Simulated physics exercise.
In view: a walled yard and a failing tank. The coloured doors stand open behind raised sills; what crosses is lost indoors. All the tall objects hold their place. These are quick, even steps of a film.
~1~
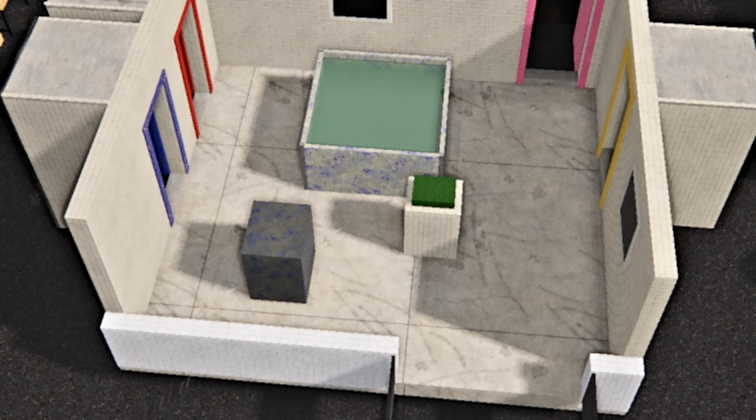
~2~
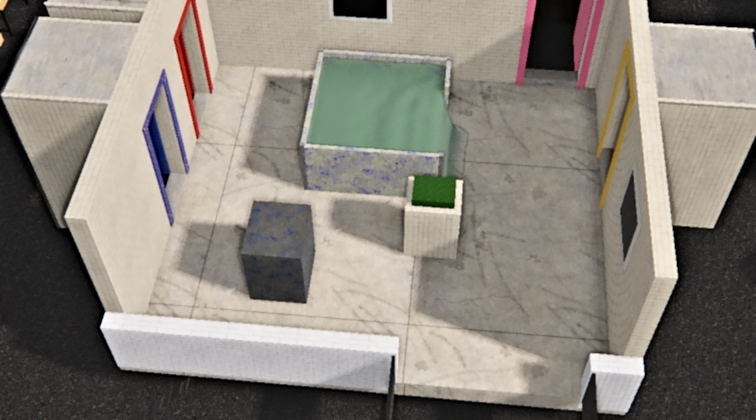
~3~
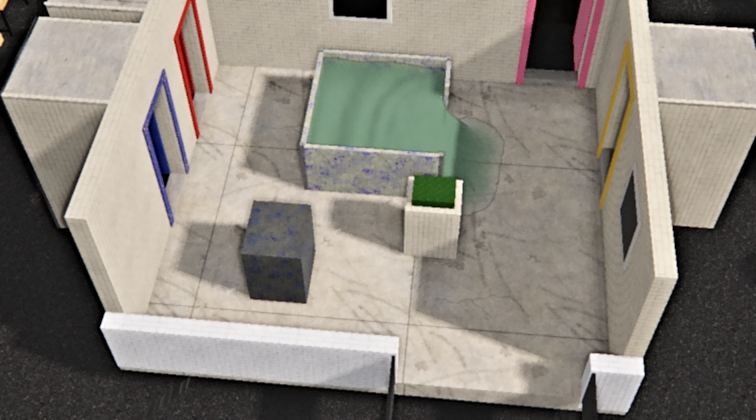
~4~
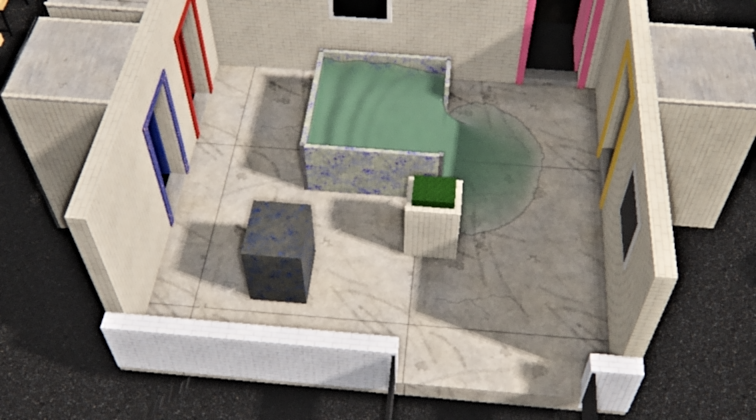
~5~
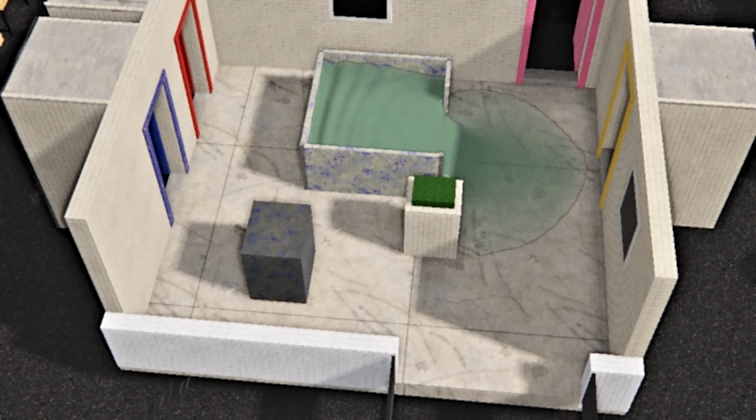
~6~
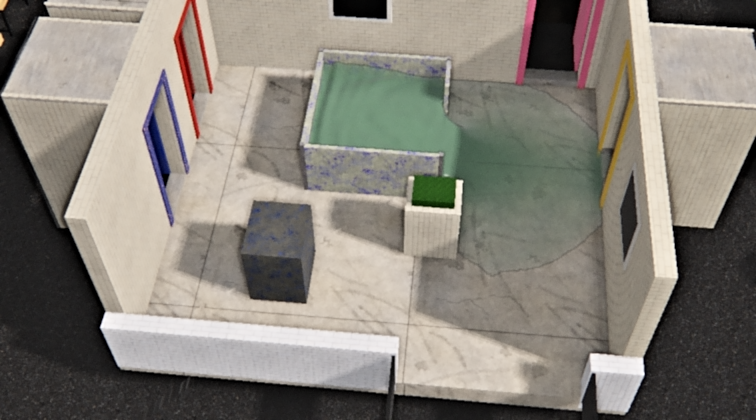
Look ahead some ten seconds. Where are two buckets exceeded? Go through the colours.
In the end: The blue door admits no more than that; the pink door lets in a lot; the red door lets in a lot; the yellow door lets in a lot.
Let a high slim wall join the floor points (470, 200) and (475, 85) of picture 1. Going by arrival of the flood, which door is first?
I say the pink one.
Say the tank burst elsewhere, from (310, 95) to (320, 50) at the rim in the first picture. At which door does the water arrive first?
First comes the red door.
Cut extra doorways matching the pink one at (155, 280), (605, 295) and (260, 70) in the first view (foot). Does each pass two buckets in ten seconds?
In that order: Is under, lets more in, keeps below it.
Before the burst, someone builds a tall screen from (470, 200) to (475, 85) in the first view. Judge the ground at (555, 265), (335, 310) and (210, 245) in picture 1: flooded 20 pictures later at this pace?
One after the other: Under water, free of water, awash.
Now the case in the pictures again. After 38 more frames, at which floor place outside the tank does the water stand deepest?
I would point to (609, 384).
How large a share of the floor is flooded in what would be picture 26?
Near 45 in a hundred.
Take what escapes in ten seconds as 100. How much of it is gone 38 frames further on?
I make it 70 per cent.
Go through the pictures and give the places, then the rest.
Still water in the tank at (379, 104), in the first picture.
The front is at a hidden place, out from the gap at (440, 147), in the second picture.
Water pours out at (440, 150) and has run to (493, 134), in the third picture.
The front is at (539, 154), out from the gap at (440, 151), in the fourth picture.
Water pours out at (440, 151) and has run to (582, 163), in the fifth picture.
Water pours out at (440, 152) and has run to (600, 219), in the sixth picture.
A moment on, water covers 35 % of the floor; the blue door not reached, the pink door wet at the sill, nothing in, the red door not reached, the yellow door far over two buckets in.
Next, water covers 35 % of the floor; the blue door not reached, the pink door over two buckets in, the red door not reached, the yellow door far over two buckets in.
Then, water covers 45 % of the floor; the blue door not reached, the pink door far over two buckets in, the red door not reached, the yellow door far over two buckets in.
Later, water covers 65 % of the floor; the blue door wet at the sill, nothing in, the pink door far over two buckets in, the red door under two buckets in, the yellow door far over two buckets in.
In the end, water covers 85 % of the floor; the blue door wet at the sill, nothing in, the pink door far over two buckets in, the red door over two buckets in, the yellow door far over two buckets in.
